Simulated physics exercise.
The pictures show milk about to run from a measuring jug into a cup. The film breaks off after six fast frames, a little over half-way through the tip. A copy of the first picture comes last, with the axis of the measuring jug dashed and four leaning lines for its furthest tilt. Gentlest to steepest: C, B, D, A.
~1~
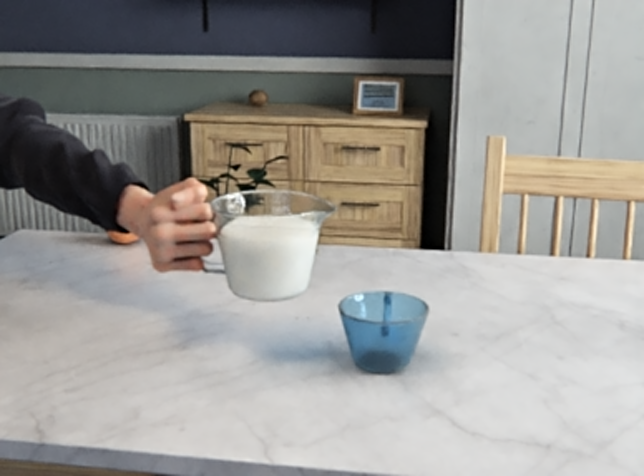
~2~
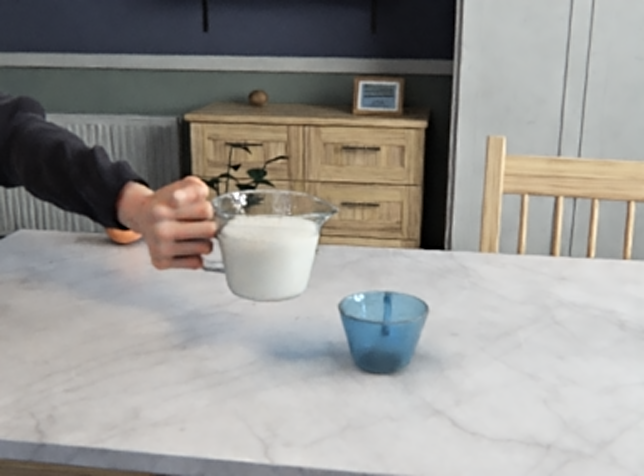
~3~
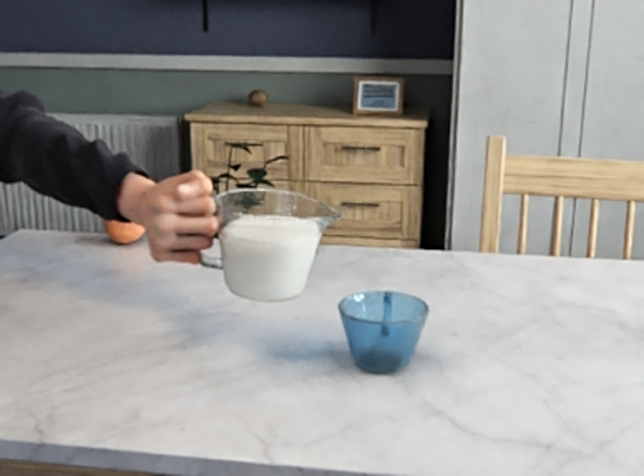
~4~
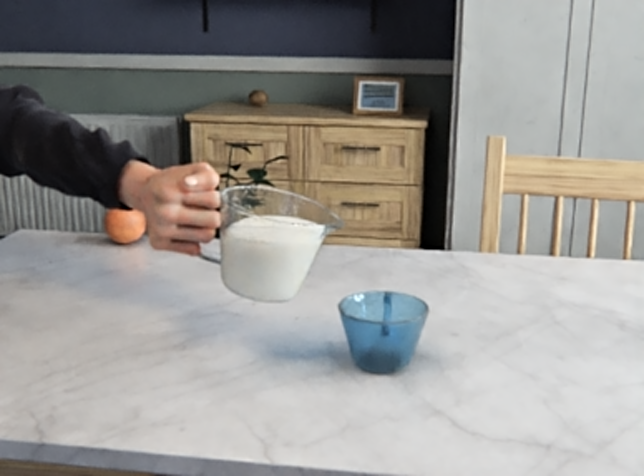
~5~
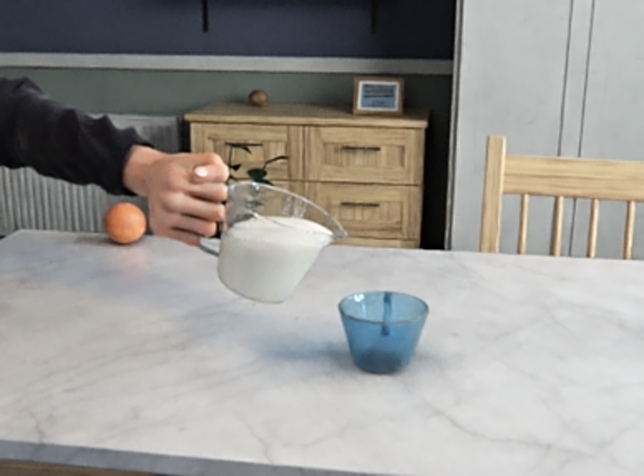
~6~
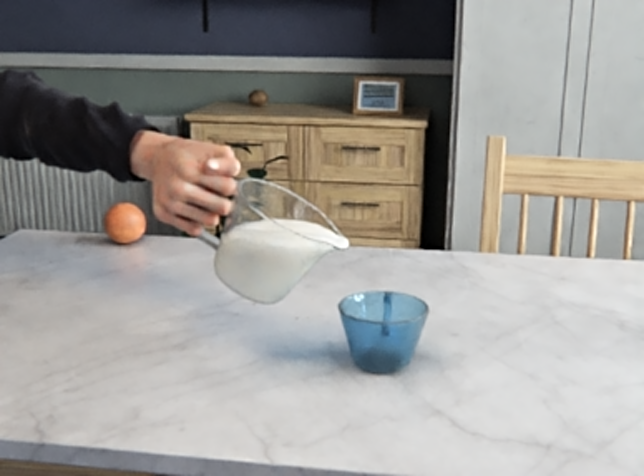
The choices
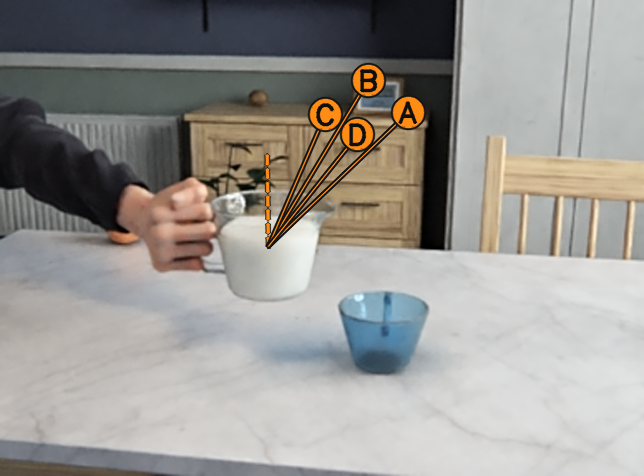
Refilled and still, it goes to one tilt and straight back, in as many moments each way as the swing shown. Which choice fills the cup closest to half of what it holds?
The answer is tilt A.
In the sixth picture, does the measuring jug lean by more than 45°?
No, it does not.
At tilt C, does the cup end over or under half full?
Under.
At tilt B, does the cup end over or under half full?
Under half.
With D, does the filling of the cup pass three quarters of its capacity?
No, it does not.
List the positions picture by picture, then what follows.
The first frame shows upright, lip at (335, 209); rim of the cup round (384, 306); nothing has left yet.
The second frame shows upright, lip at (336, 211); nothing has left yet.
The third frame shows tipped about 6°, lip at (339, 216); nothing has left yet.
The fourth frame shows tipped about 12°, lip at (342, 225); nothing has left yet.
The fifth frame shows tipped about 21°, lip at (345, 236); nothing has left yet.
The sixth frame shows tipped about 29°, lip at (346, 247); nothing has left yet.
In orange, A at (396, 124); B at (359, 94); C at (318, 130); D at (346, 148).
With A, the cup ends with about 51 % of what it can hold.
With B, the cup ends with about 12 % of what it can hold.
With C, the cup ends with about 2 % of what it can hold.
With D, the cup ends with about 30 % of what it can hold.
